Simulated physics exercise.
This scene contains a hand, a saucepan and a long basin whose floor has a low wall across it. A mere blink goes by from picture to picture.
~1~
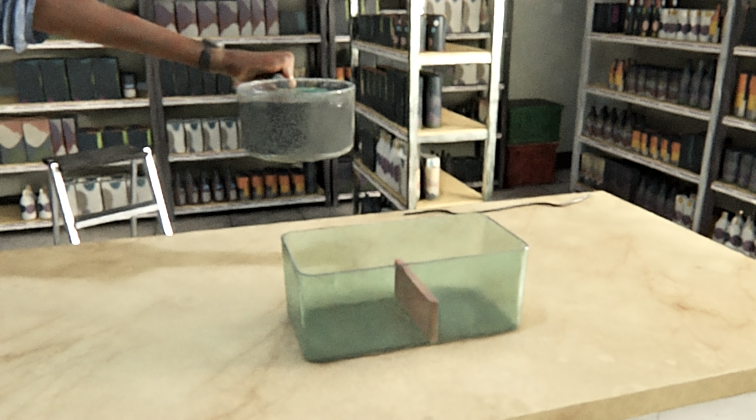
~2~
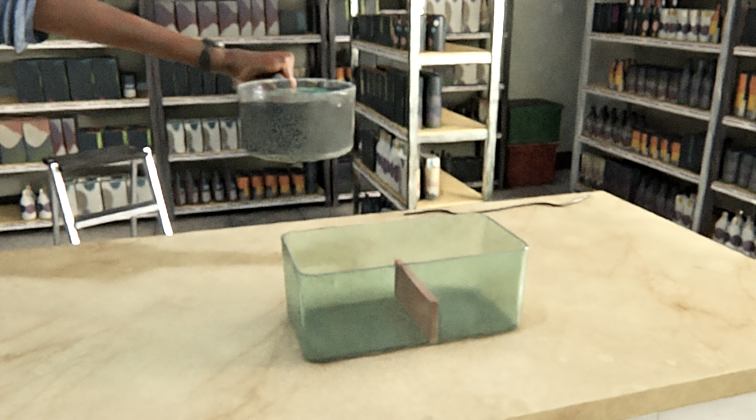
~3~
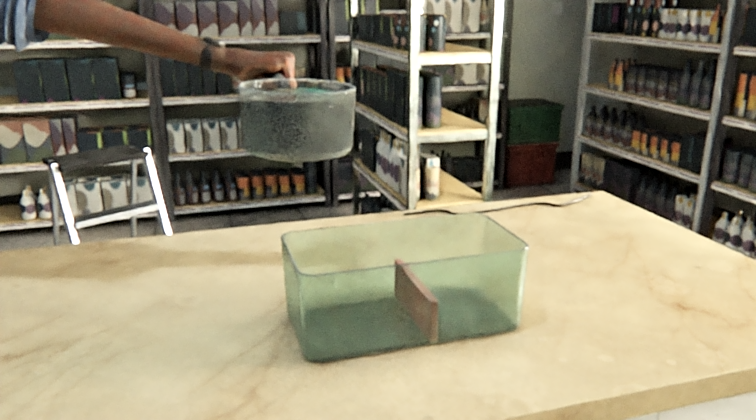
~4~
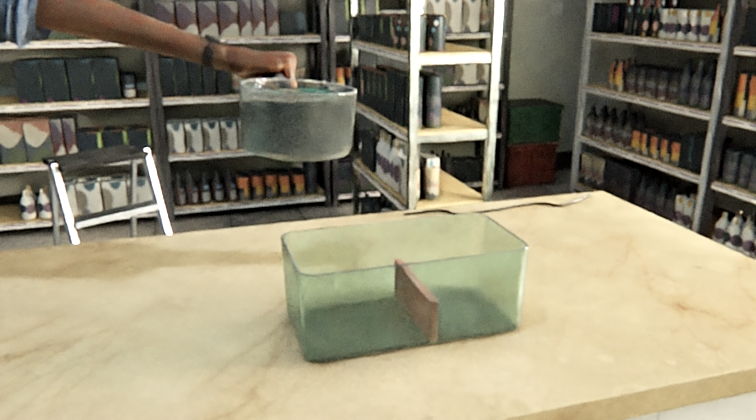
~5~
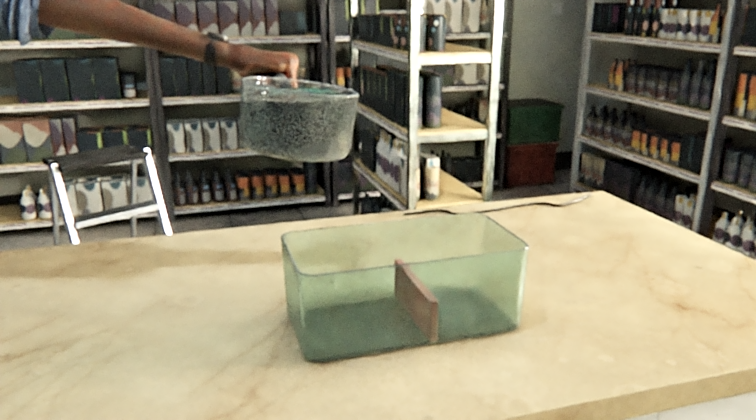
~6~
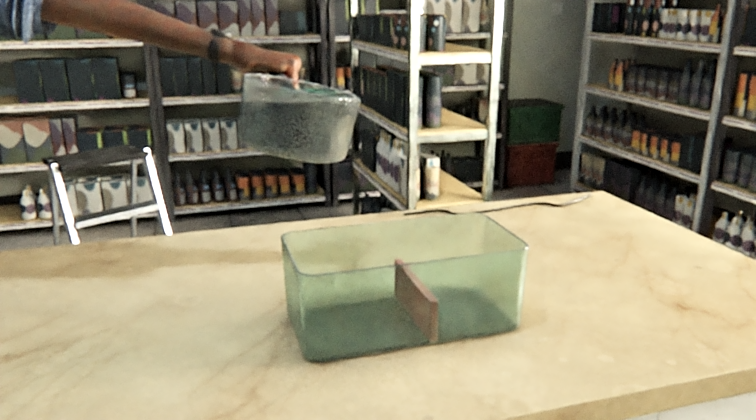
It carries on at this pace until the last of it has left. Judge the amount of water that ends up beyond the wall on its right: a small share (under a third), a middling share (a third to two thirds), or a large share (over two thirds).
A middling share.
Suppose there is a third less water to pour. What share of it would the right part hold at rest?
About 15 parts in a hundred, give or take.
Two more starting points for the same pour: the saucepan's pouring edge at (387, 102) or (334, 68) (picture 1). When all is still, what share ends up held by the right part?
Close to 80 in a hundred, then close to 30 in a hundred.
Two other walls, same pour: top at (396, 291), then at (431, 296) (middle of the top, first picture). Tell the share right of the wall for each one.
With the first placement it is 70 %, with the second 25 %.
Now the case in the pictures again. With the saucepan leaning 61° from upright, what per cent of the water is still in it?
Around 60 in a hundred has not poured out yet.
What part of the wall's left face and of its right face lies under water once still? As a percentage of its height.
Once still, it is 30 % on the left and 40 % on the right.
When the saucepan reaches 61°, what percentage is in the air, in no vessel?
Roughly 30 percent.
A moment on, the saucepan is tipped part way and 61 per cent is still to pour, 5 is left of the wall and 4 right of it.
Next, the saucepan is tipped on its side and 17 per cent is still to pour, 23 is left of the wall and 45 right of it.
Then the saucepan is tipped on its side and 3 per cent is still to pour, 46 is left of the wall and 47 right of it.
Later the saucepan is tipped on its side and 1 per cent is still to pour, 51 is left of the wall and 48 right of it.
At rest 52 per cent lies left of the wall, 48 right of it and 1 outside.
